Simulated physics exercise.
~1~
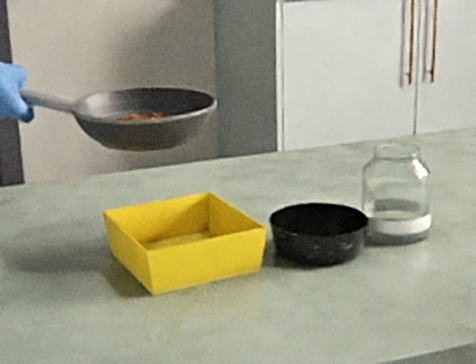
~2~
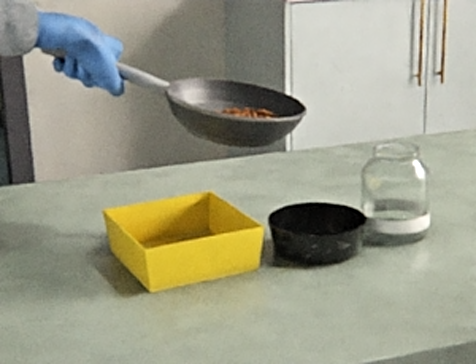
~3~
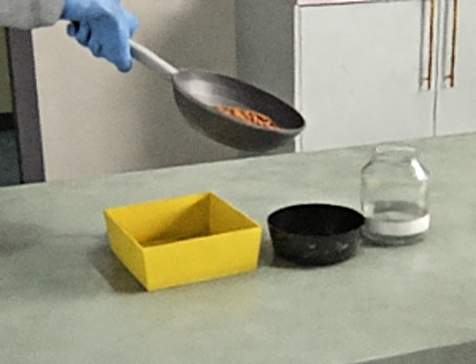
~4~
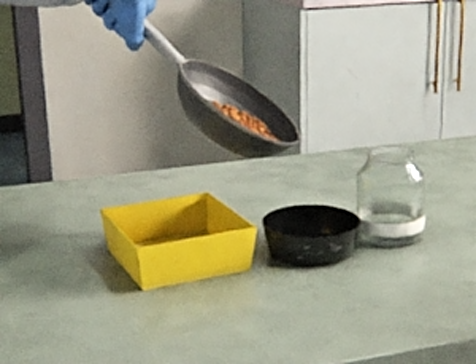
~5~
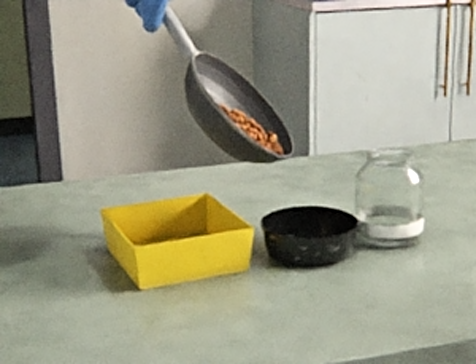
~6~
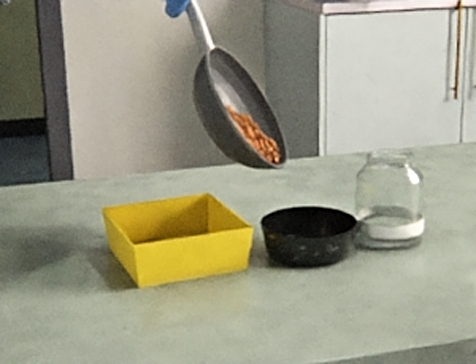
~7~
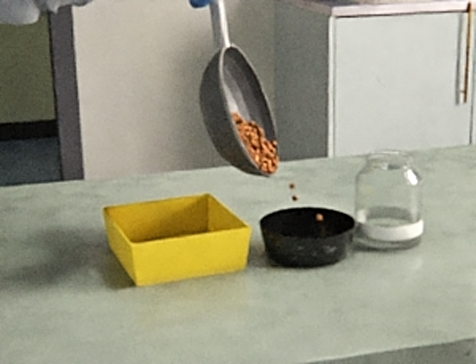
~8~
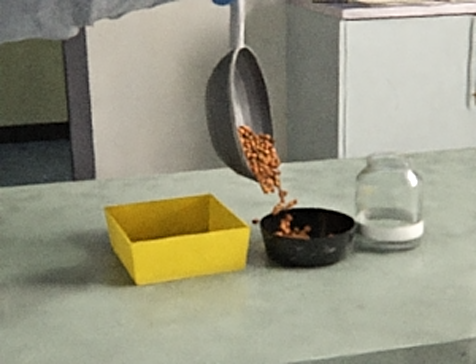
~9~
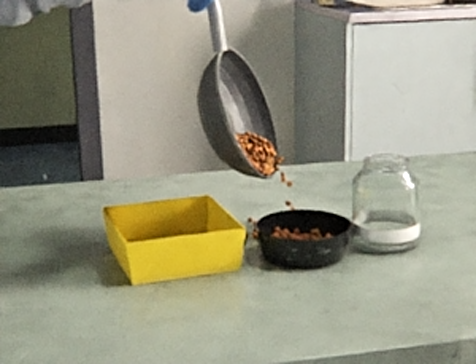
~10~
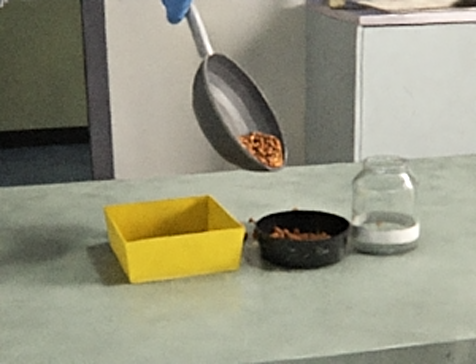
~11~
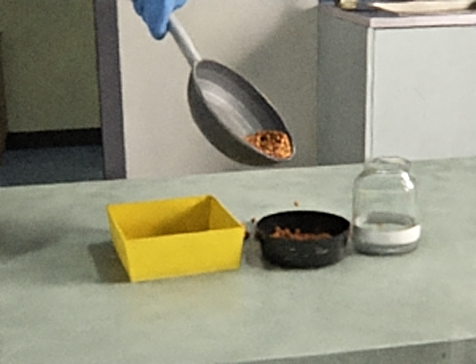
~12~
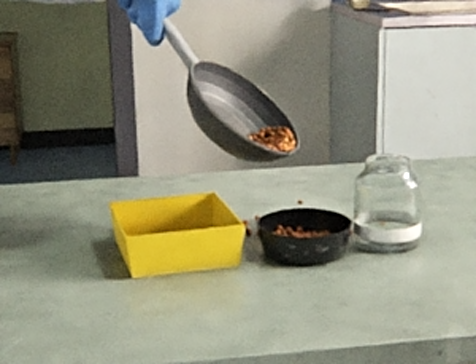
At the start, a blue-gloved hand holds a dark, long-handled bowl of small orange-brown pieces above a table with a yellow tin, a black dish and a clear jar with a white band. The hand carries the bowl to the right and tips it steadily over the black dish. A few pieces drop first, then a thicker stream pours down, with some missing the dish. The hand then tilts the bowl back and the flow stops. At the end, the bowl still holds many pieces, the dish holds some, stray ones lie outside it, and the tin and jar have caught none.
